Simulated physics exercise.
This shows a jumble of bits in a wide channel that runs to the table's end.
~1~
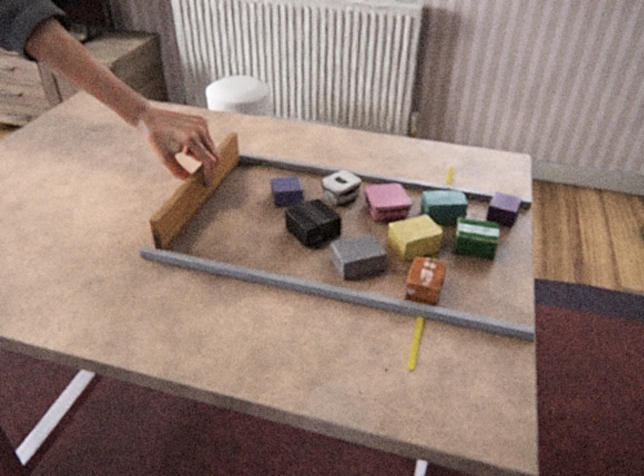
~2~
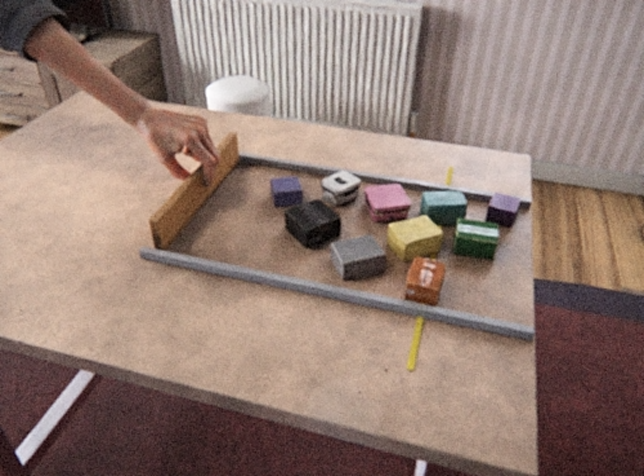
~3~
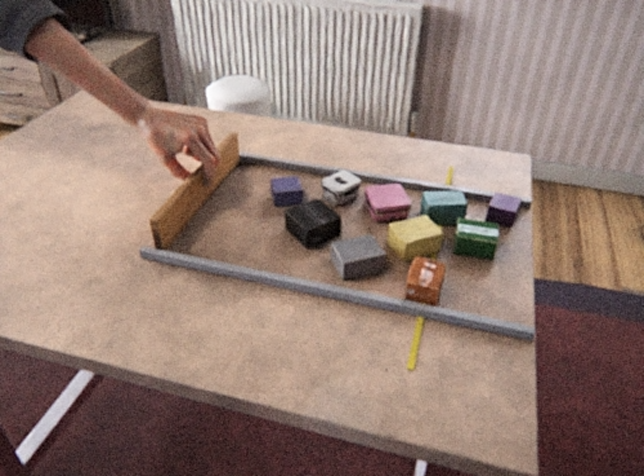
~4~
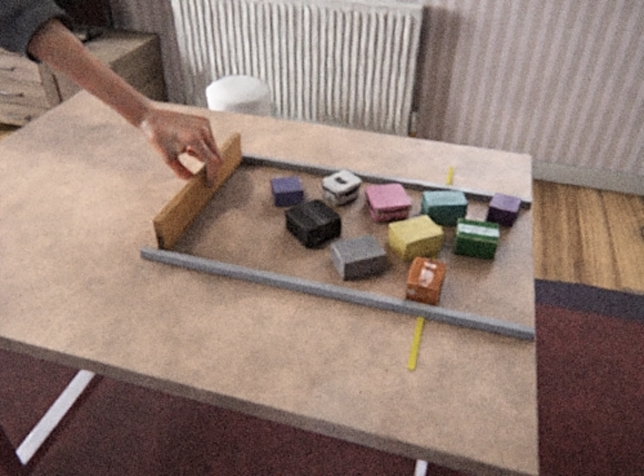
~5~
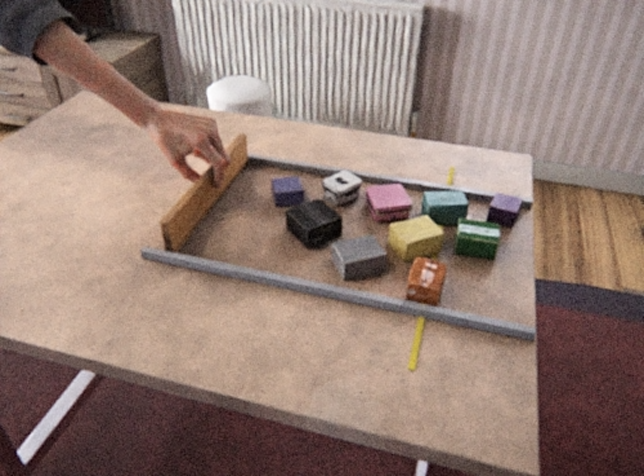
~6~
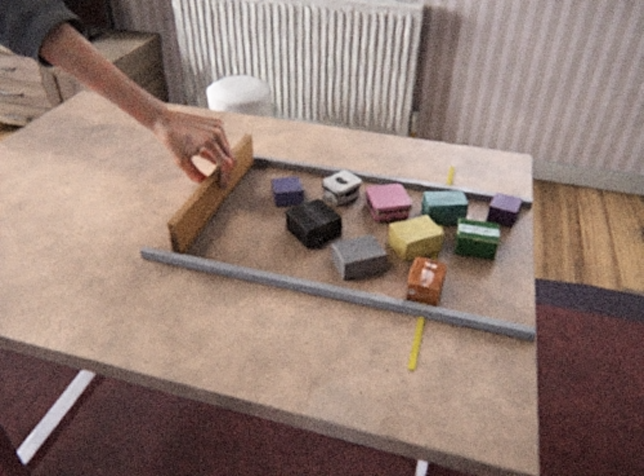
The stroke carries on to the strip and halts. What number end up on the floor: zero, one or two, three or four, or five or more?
Here the number that fall off is one or two.
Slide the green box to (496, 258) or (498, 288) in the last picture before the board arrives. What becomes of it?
The green box is lost; does not fall.
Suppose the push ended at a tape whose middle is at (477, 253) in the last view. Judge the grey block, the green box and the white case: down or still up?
The grey block survives, the green box comes down, the white case does not fall.
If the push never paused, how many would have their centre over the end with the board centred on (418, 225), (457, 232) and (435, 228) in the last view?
It would be 1, 3 and 2.
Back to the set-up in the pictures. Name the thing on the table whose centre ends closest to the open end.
That is the turquoise block.
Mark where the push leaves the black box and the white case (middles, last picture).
Near (456, 257) and (458, 203).
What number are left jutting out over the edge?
Overhanging: 1.
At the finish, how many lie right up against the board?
It touches 4.
Early on, none off yet; purple block at rest near (504, 210); green box at rest near (477, 239); turquoise block at rest near (444, 208).
A while later, none off yet; purple block at rest near (504, 210); green box moving near (480, 239); turquoise block travelled a little near (460, 212).
Finally, the number that fall off is one or two; lost, green box and purple block.
